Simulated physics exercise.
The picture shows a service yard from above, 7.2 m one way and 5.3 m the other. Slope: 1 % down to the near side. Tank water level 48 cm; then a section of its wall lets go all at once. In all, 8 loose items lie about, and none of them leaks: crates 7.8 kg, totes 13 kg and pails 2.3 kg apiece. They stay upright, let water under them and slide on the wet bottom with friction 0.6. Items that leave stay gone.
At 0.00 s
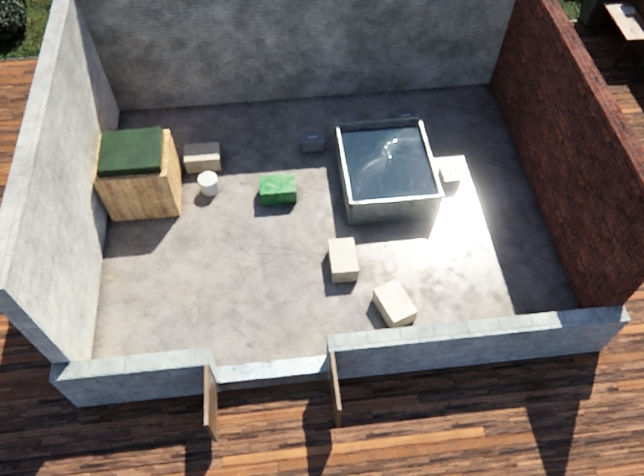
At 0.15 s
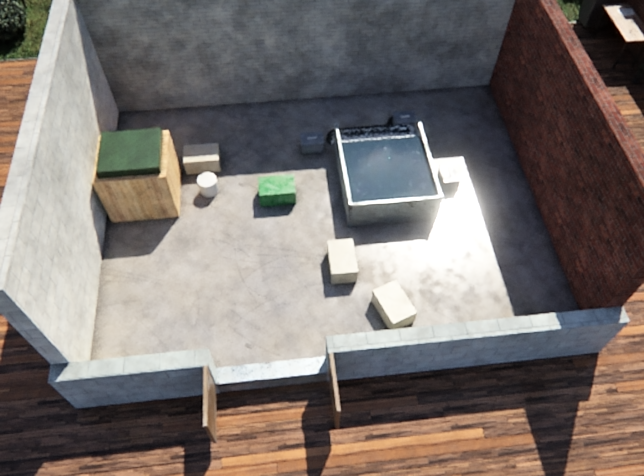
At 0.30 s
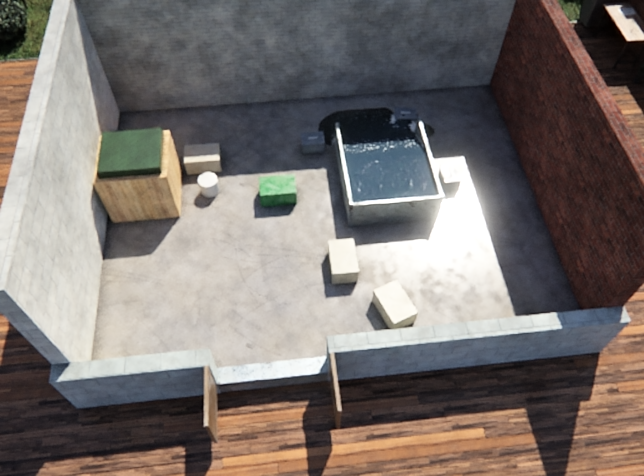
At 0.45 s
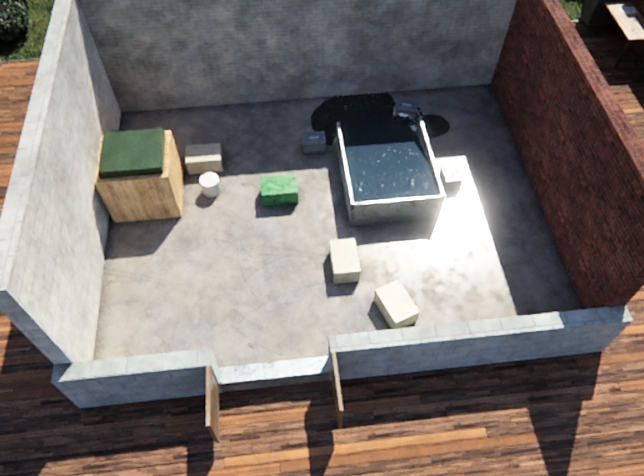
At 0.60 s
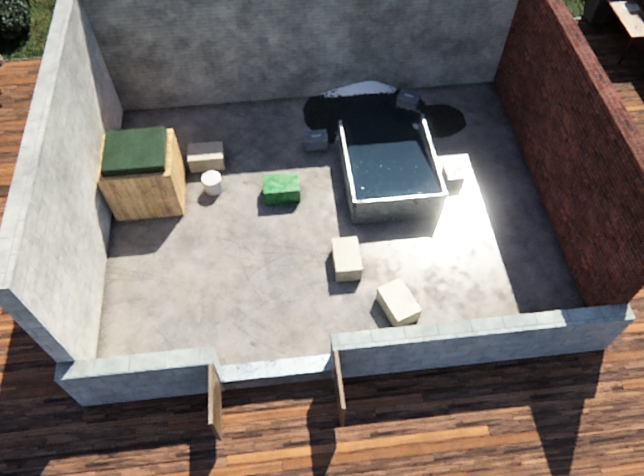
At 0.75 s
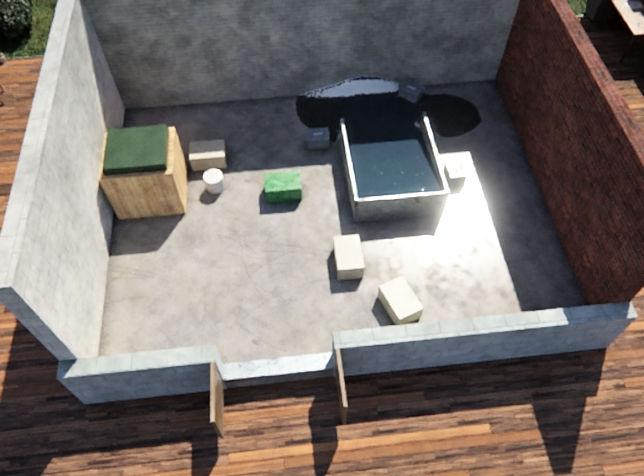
Water in a raised, pale-walled tank right of centre ripples, then pours out over its far side and spreads as a dark, widening pool toward the back wall of a walled yard seen from above. A green-topped wooden box stands at left, a green crate near the middle, pale blocks around the tank, and a reddish wall at right. The loose things stay almost still as the view drifts very slightly.
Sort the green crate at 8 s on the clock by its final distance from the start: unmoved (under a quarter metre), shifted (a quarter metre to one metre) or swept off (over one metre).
Unmoved.
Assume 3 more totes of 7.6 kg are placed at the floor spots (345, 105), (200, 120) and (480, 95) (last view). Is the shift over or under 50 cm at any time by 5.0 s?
Order as asked - farther, farther, farther.
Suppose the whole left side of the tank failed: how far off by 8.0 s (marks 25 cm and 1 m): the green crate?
So, for the green crate: It is carried a long way.
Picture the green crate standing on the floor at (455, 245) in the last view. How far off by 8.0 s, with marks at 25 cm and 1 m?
In the end it keeps its place.
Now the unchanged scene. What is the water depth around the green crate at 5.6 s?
1 cm, roughly.
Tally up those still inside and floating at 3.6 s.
At that moment 1.
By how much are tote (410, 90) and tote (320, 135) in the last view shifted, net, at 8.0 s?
Taking them in turn, the shifts are 150 cm and 0 cm.
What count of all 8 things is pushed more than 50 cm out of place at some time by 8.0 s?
The count comes to 3.
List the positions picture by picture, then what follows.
In the first frame, the green crate at (277, 184), on the bottom; water covers 2.5 m2; 0 of 8 have shifted.
In the second frame, the green crate at (277, 185), on the bottom; 3.1 m2 under water; 0 of 8 have shifted.
In the third frame, the green crate at (277, 185), on the bottom; 3.9 m2 under water; 1 of 8 have shifted.
In the fourth frame, the green crate at (279, 184) rests on the ground; 4.8 m2 under water; 1 of 8 have shifted.
In the fifth frame, the green crate at (281, 183), on the bottom; 5.4 m2 under water; 1 of 8 have shifted.
In the sixth frame, the green crate at (283, 181) rests on the ground; water covers 6.0 m2; 1 of 8 have shifted.
After 1.6 s the green crate is near (283, 181), 0.0 m from its start, aground; 0 of 8 are out; 0 afloat.
After 3.6 s the green crate is near (283, 181), 0.0 m from its start, aground; 0 of 8 are out; 1 afloat.
After 5.6 s the green crate is near (283, 181), 0.0 m from its start, aground; 0 of 8 are out; 0 afloat.
After 8.0 s the green crate is near (285, 184), 0.1 m from its start, aground; 0 of 8 are out; 0 afloat.
